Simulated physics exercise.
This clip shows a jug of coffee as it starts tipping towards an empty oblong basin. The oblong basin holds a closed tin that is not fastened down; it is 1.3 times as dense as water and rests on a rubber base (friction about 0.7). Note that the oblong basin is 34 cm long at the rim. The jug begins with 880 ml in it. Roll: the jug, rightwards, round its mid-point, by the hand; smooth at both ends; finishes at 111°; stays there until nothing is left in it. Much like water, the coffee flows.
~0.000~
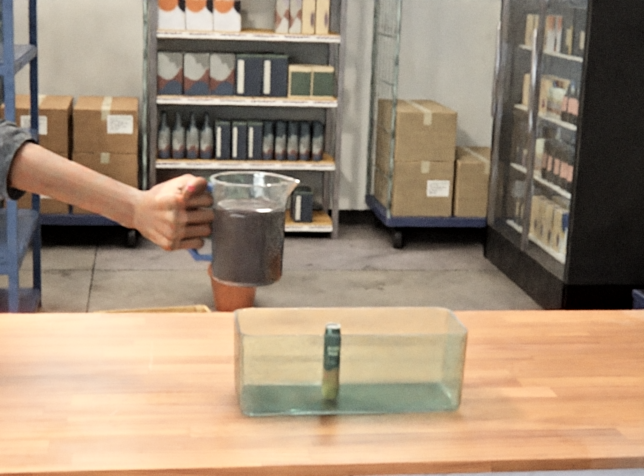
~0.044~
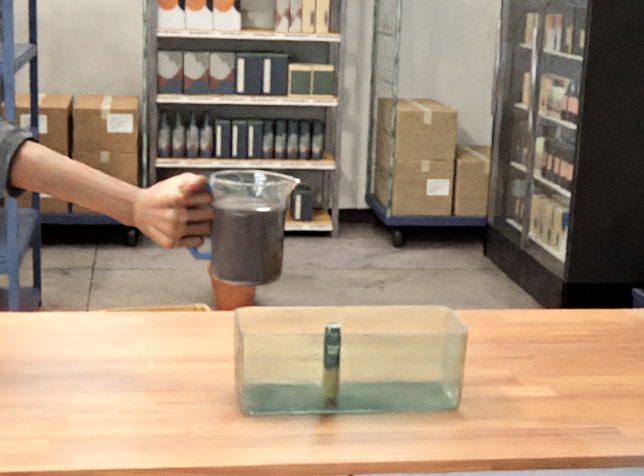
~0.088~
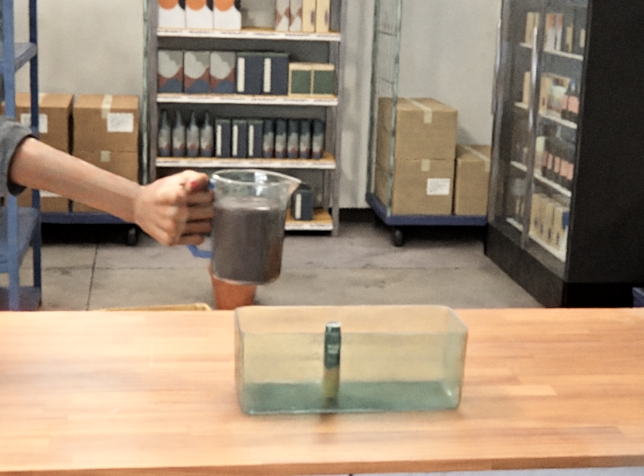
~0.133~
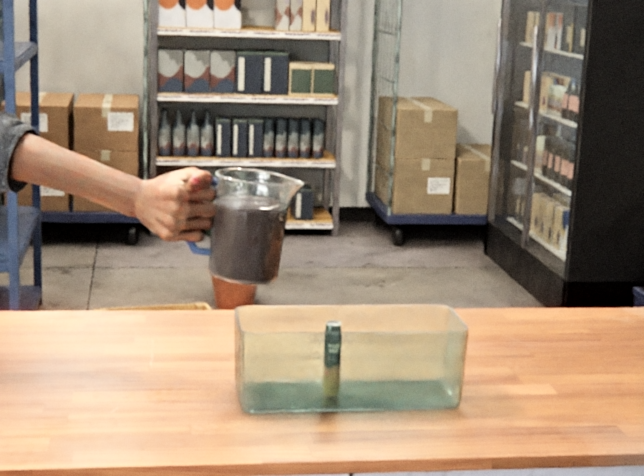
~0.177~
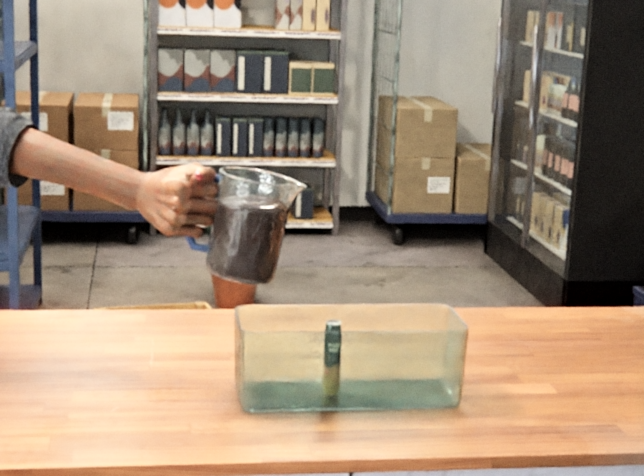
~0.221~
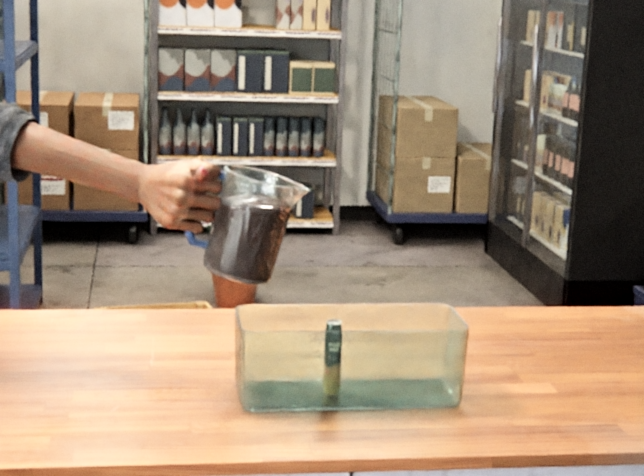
Hand holding a glass jug of dark liquid, tilting it slightly to the right beside a clear oblong basin containing a small upright container.
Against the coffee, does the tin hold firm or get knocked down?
Watch, it's going to be unseated.
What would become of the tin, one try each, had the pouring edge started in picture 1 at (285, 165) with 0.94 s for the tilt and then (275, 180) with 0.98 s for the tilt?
Try 1: Tipped over; try 2: Tipped over.
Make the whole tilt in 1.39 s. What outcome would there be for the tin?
Then the tin tumbles.
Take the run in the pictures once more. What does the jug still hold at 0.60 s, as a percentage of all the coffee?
At that time about 88 in a hundred parts are still held.
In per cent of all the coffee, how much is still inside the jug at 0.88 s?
30 %.
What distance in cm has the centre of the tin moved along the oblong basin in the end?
9.0 cm.
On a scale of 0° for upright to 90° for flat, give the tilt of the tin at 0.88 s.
About 0 degrees.
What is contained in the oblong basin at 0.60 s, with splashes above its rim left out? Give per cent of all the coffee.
Some 1 per cent.
Then, 0.60 s in, the tilt is 74° and 88 per cent is still to pour; the tin stands where it began.
Then, 0.88 s in, the tilt is 108° and 31 per cent is still to pour; the tin stands where it began.
Then, 1.16 s in, the tilt is 111° and 2 per cent is still to pour; the tin lies on its side.
Then, 1.48 s in, the tilt is 111° and 0 per cent is still to pour; the tin lies on its side.
Finally, the tin lies on its side.
